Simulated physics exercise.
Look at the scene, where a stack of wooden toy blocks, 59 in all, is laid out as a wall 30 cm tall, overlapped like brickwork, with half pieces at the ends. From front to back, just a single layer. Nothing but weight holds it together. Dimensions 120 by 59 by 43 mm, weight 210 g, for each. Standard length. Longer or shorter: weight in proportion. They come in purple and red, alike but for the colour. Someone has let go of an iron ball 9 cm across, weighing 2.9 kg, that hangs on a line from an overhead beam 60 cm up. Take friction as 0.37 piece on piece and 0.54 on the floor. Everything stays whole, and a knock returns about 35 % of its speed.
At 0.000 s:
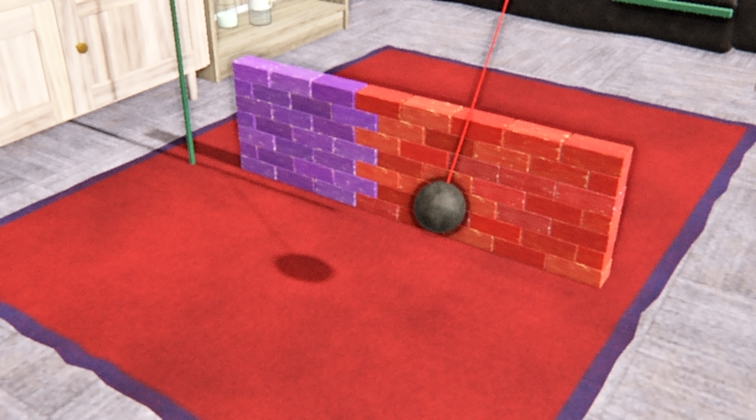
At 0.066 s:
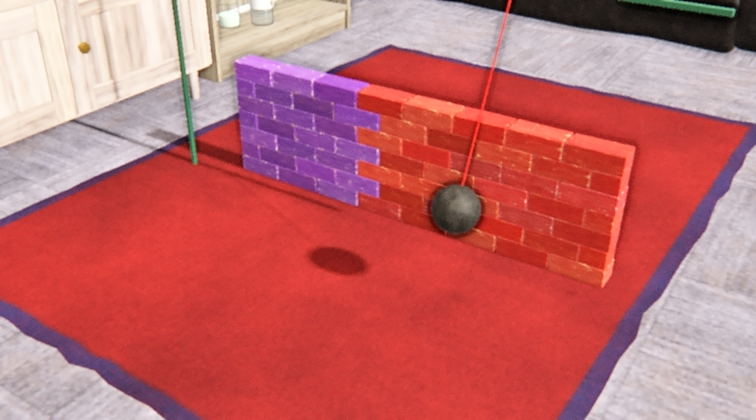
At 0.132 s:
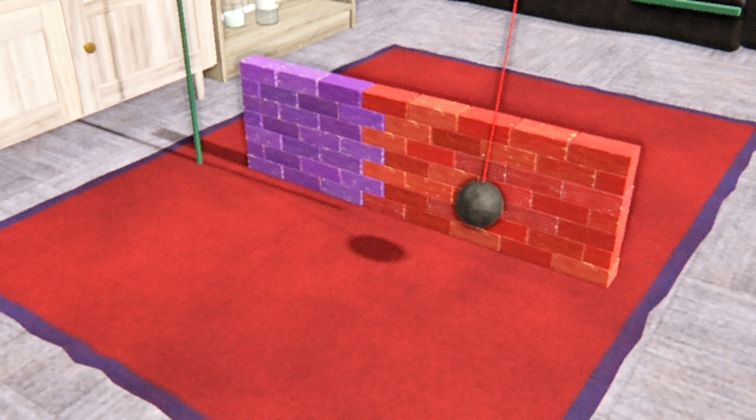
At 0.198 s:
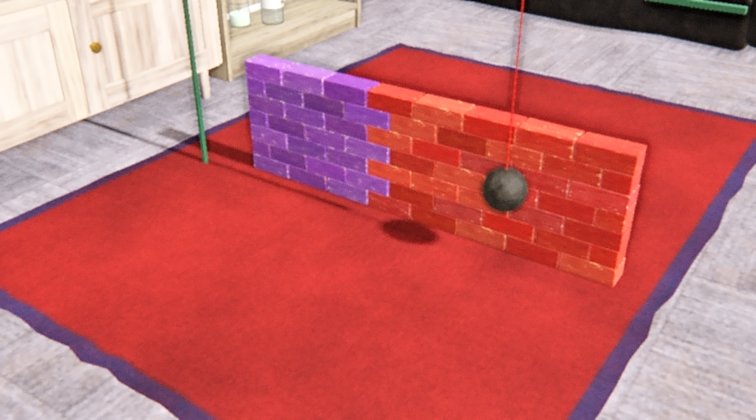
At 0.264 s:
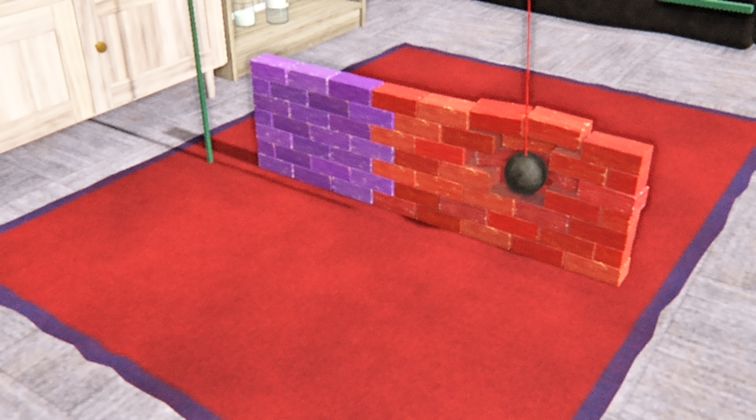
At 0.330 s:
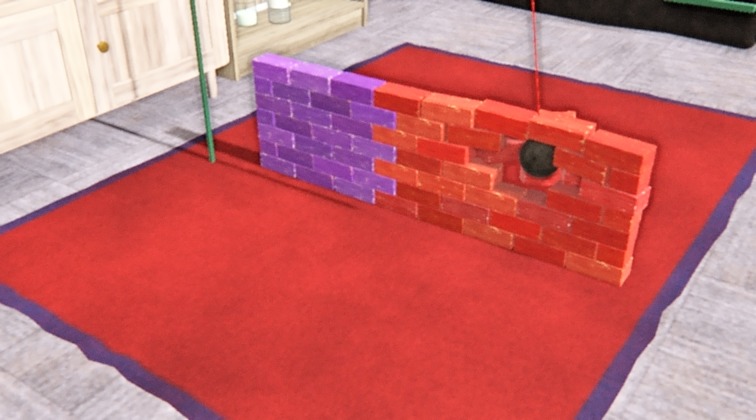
On a red rug, a dark ball on a line swings into a brick wall's red part, pushing bricks.
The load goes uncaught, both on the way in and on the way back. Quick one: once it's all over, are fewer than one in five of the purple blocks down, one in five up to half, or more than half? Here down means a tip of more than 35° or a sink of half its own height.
My guess: Fewer than one in five.
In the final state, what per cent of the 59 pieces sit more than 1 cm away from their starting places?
Fraction: 20 %.
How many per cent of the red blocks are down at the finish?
Share down, red: 30 percent.
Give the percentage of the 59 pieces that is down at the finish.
About 15 per cent.
After 0.62 s, line 27° past plumb; none of the 24 purple blocks down (5 of 59 in all colours); top purple block unmoved; top red block 15° from how it stood.
After 1.14 s, line 26° before plumb; none of the 24 purple blocks down (9 of 59 in all colours); top purple block unmoved; top red block on its side.
In the end (2.6 s), line 23° before plumb; none of the 24 purple blocks down (10 of 59 in all colours); top purple block unmoved; top red block on its side. That is 0 per cent. From the last view, middles, top purple block near (277, 69), top red block near (461, 165).
